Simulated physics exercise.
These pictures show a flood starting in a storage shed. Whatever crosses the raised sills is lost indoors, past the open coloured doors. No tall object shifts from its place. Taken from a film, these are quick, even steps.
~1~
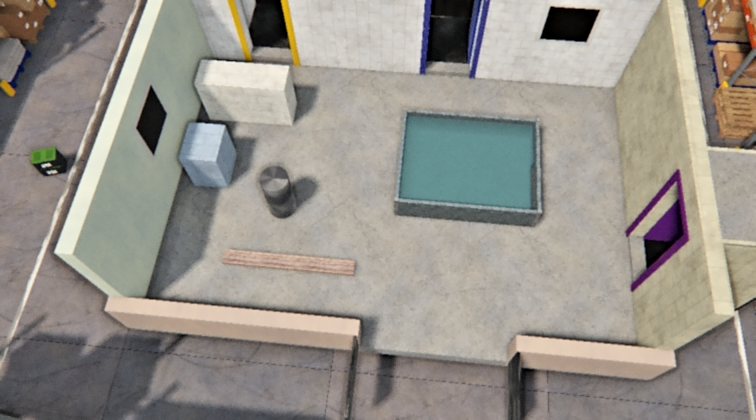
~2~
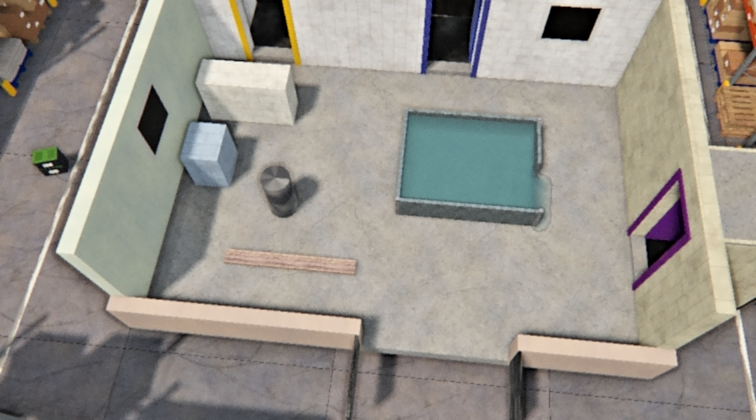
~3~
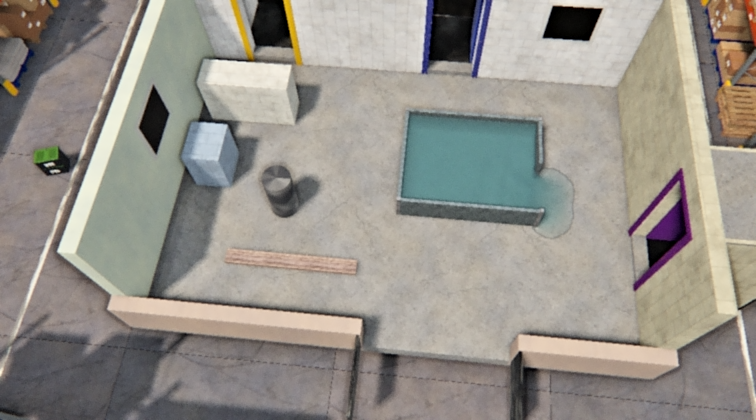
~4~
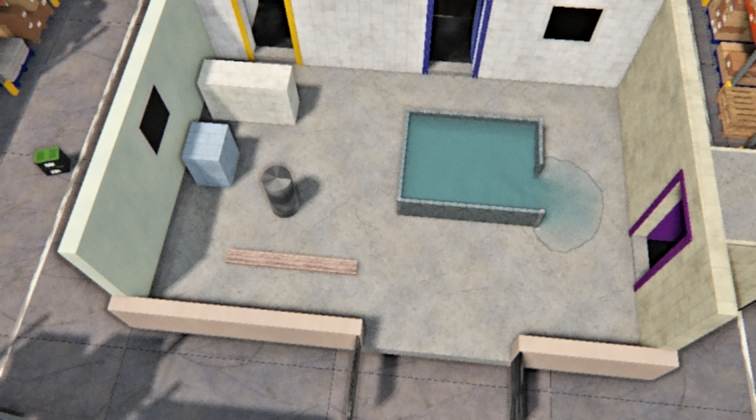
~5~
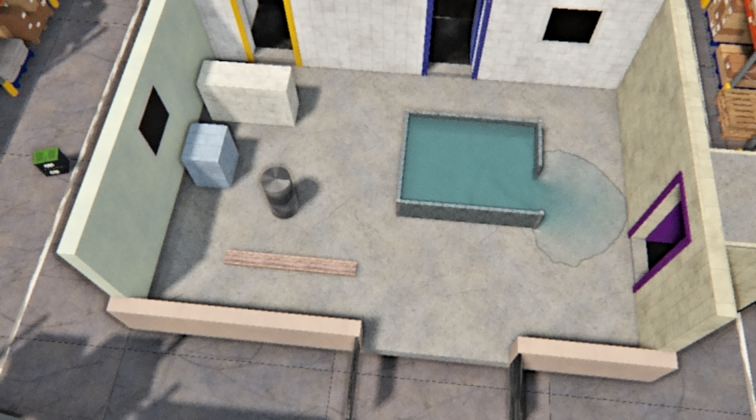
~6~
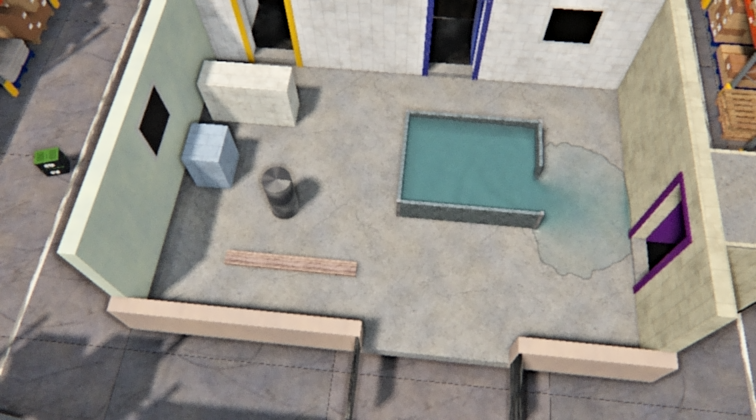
Teal water pouring through a gap in the right side of a rectangular tank and spreading across the grey concrete floor.
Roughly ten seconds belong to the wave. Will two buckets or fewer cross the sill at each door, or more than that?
At the purple door, more than that; at the blue door, two or fewer; at the yellow door, two or fewer.
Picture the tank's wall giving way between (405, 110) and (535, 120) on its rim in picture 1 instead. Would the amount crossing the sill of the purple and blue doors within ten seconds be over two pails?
Door by door, the purple doesn't reach it and the blue exceeds it.
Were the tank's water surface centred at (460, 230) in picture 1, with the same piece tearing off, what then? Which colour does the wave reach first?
I'd go with the purple one.
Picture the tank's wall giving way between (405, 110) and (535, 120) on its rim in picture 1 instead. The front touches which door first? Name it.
The door marked blue.
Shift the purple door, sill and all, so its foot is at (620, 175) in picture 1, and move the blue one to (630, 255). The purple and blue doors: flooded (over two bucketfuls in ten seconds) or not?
Result - the purple one exceeds the limit while the blue one exceeds the limit.
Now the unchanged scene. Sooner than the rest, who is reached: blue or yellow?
From the pictures, my answer is the one in blue.
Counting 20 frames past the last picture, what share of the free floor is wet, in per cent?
I'd estimate some 25 per cent.
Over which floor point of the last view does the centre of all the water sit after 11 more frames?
I'd say around (505, 188).
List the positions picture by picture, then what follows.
In the first picture, still water in the tank at (469, 161).
In the second picture, the front is at (543, 226), out from the gap at (534, 197).
In the third picture, water pours out at (534, 197) and has run to (566, 182).
In the fourth picture, the front is at (596, 193), out from the gap at (535, 198).
In the fifth picture, water pours out at (534, 199) and has run to (623, 212).
In the sixth picture, the front is at (630, 246), out from the gap at (535, 200).
A moment on, water covers 10 % of the floor; the purple door under two buckets in, the blue door not reached, the yellow door not reached.
Next, water covers 15 % of the floor; the purple door over two buckets in, the blue door not reached, the yellow door not reached.
Then, water covers 25 % of the floor; the purple door far over two buckets in, the blue door not reached, the yellow door not reached.
Later, water covers 60 % of the floor; the purple door far over two buckets in, the blue door wet at the sill, nothing in, the yellow door not reached.
In the end, water covers 90 % of the floor; the purple door far over two buckets in, the blue door wet at the sill, nothing in, the yellow door wet at the sill, nothing in.
